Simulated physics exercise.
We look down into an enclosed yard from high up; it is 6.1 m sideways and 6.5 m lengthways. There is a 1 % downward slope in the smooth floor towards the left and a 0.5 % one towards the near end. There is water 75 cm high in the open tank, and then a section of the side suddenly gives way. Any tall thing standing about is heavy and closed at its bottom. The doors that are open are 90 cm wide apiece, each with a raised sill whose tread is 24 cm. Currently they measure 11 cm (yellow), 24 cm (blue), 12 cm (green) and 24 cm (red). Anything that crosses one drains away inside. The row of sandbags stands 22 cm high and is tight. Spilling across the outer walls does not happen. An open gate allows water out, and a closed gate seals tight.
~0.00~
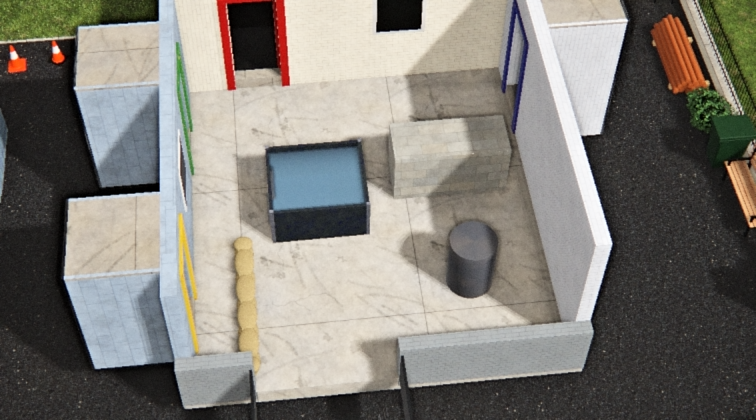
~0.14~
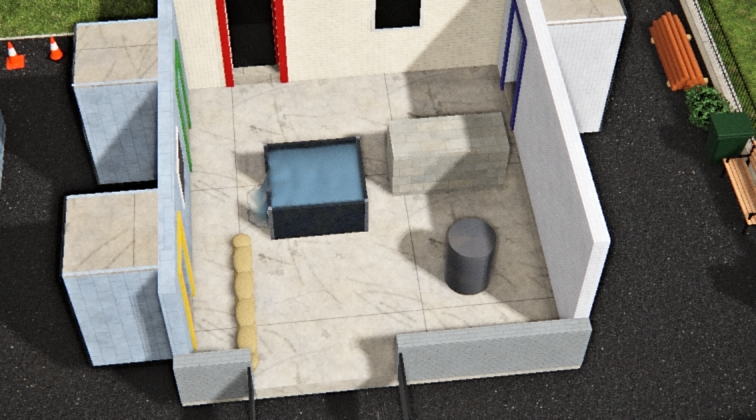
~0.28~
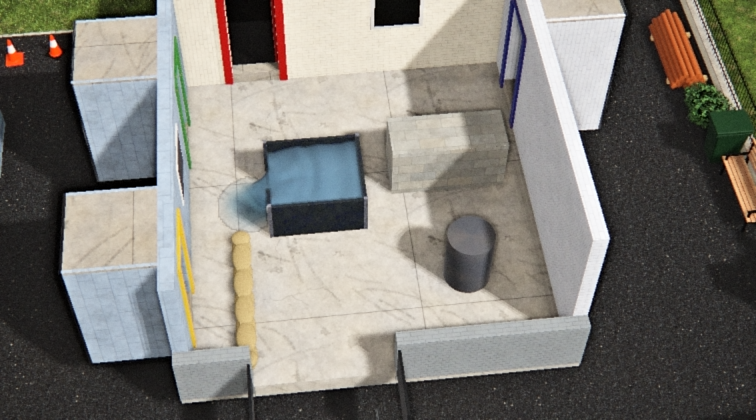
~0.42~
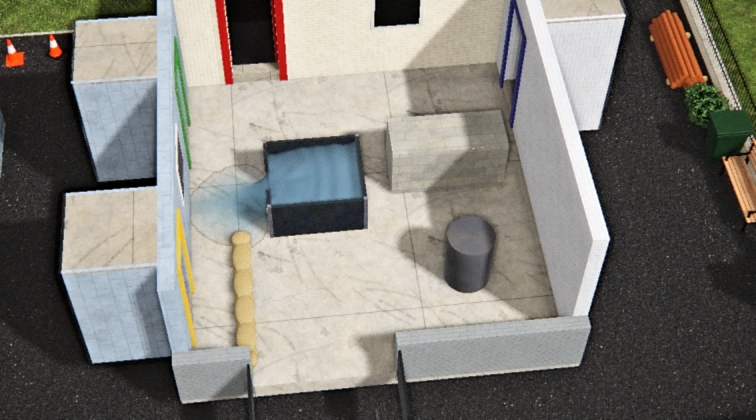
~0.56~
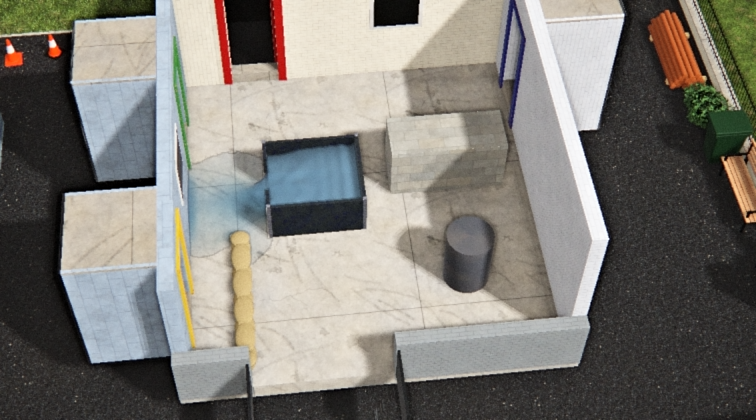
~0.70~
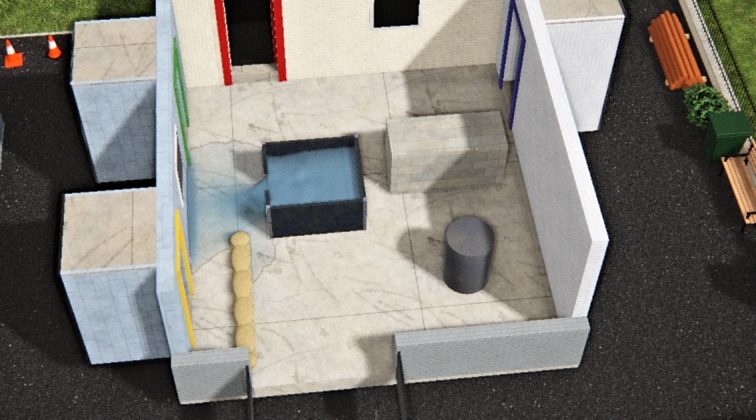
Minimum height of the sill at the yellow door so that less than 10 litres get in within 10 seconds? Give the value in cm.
Roughly 23 cm.
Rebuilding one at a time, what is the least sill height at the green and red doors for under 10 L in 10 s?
Some 12.0 cm for green, some 11.5 cm for red.
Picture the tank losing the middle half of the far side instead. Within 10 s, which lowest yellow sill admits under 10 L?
Close to 11.5 cm at the least.
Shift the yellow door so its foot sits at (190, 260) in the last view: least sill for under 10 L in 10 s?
It needs roughly 26 cm.
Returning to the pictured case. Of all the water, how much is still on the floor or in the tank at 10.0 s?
I'd say near 88 per cent is still there.
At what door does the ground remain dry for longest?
I'd say the blue door.
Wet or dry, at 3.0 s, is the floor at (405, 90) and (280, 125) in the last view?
In that order: Still dry, under water.
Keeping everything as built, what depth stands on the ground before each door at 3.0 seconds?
Door by door in centimetres - yellow 13, blue 0, green 10, red 14.
After 1.4 s water covers 15 % of the floor, deepest (42 cm) near (190, 228); 7 cm at the yellow door, 0 litres in over its 11 cm sill.
After 3.0 s water covers 30 % of the floor, deepest (32 cm) near (227, 367); 13 cm at the yellow door, 0 litres in over its 11 cm sill.
After 10.0 s water covers 70 % of the floor, deepest (12 cm) near (194, 380); 11 cm at the yellow door, 147 litres in over its 11 cm sill.
At the yellow door as built, the water arrived by 1.1 s and peaked near 25 cm at 4.4 s.
With a sill of 18.5 cm, 41 litres would have come in within the 10 s; with 25 cm, 4 litres. So under 10 litres takes about 23 cm.
